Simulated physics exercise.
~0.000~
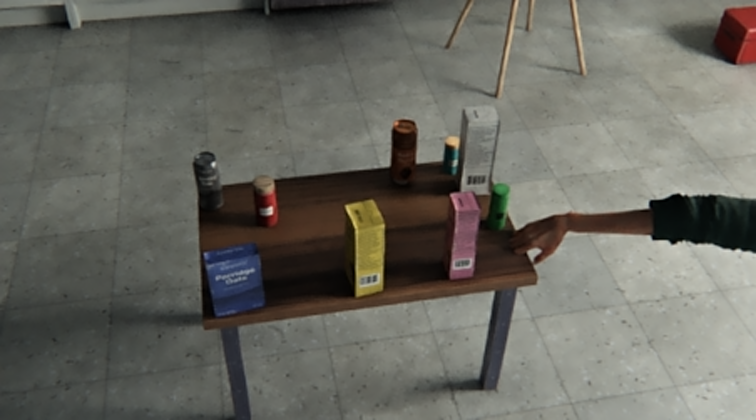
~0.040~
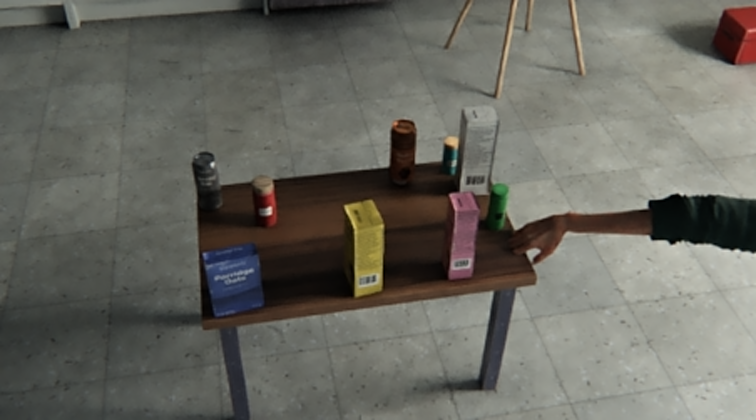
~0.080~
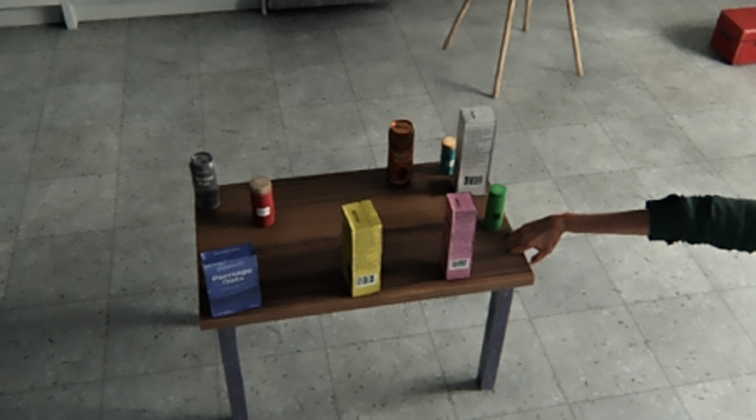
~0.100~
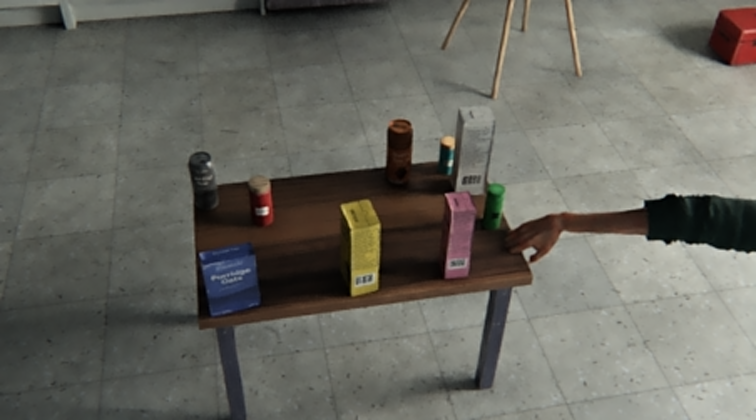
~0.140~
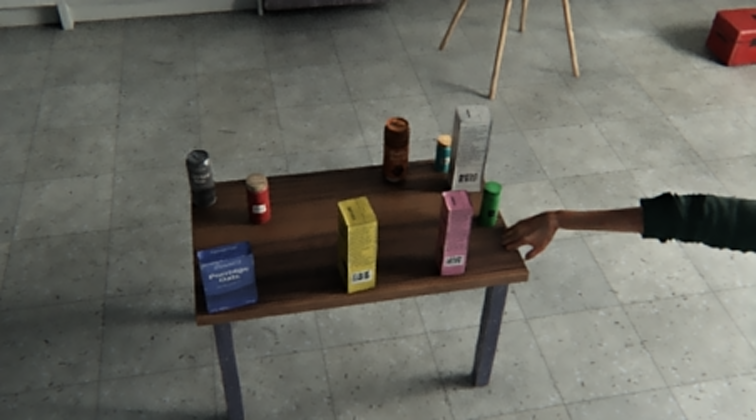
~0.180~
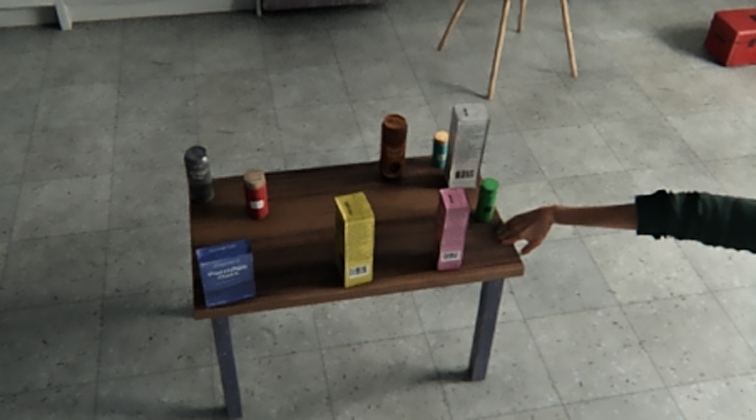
In a room with a grey tiled floor, a hand at the right edge of a small wooden table nudged it slightly left, and the cartons, cans and shakers on top shifted along with it.
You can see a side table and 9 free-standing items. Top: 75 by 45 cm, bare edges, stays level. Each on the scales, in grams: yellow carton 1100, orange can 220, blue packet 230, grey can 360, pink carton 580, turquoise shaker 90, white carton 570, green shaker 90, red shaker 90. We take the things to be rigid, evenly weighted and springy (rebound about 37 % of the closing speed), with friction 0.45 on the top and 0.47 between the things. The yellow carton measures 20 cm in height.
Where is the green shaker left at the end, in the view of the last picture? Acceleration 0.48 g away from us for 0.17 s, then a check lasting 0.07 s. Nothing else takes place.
It is left at about (454, 181) in that view.
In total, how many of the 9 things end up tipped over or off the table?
Count: 9.
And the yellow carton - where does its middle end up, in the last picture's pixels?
Around (329, 193).
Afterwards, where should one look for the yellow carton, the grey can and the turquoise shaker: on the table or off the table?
The yellow carton is still on the table; the grey can finishes off the table; the turquoise shaker ends off the table.
By 0.58 s, table 10 cm from its start; orange can, blue packet, grey can and turquoise shaker now off the table; green shaker tilted 72° near (469, 174); yellow carton tilted 66°.
By 0.78 s, table 10 cm from its start; white carton now off the table; green shaker on its side near (464, 179); yellow carton on its side.
By 1.08 s, table 10 cm from its start; green shaker on its side near (460, 180); yellow carton on its side; pink carton on its side.
When it is over (2.7 s), off the table, orange can, blue packet, grey can, turquoise shaker and white carton; lying over on the table, yellow carton, pink carton, green shaker and red shaker. End places, in pixels of the last picture, green shaker near (454, 181).
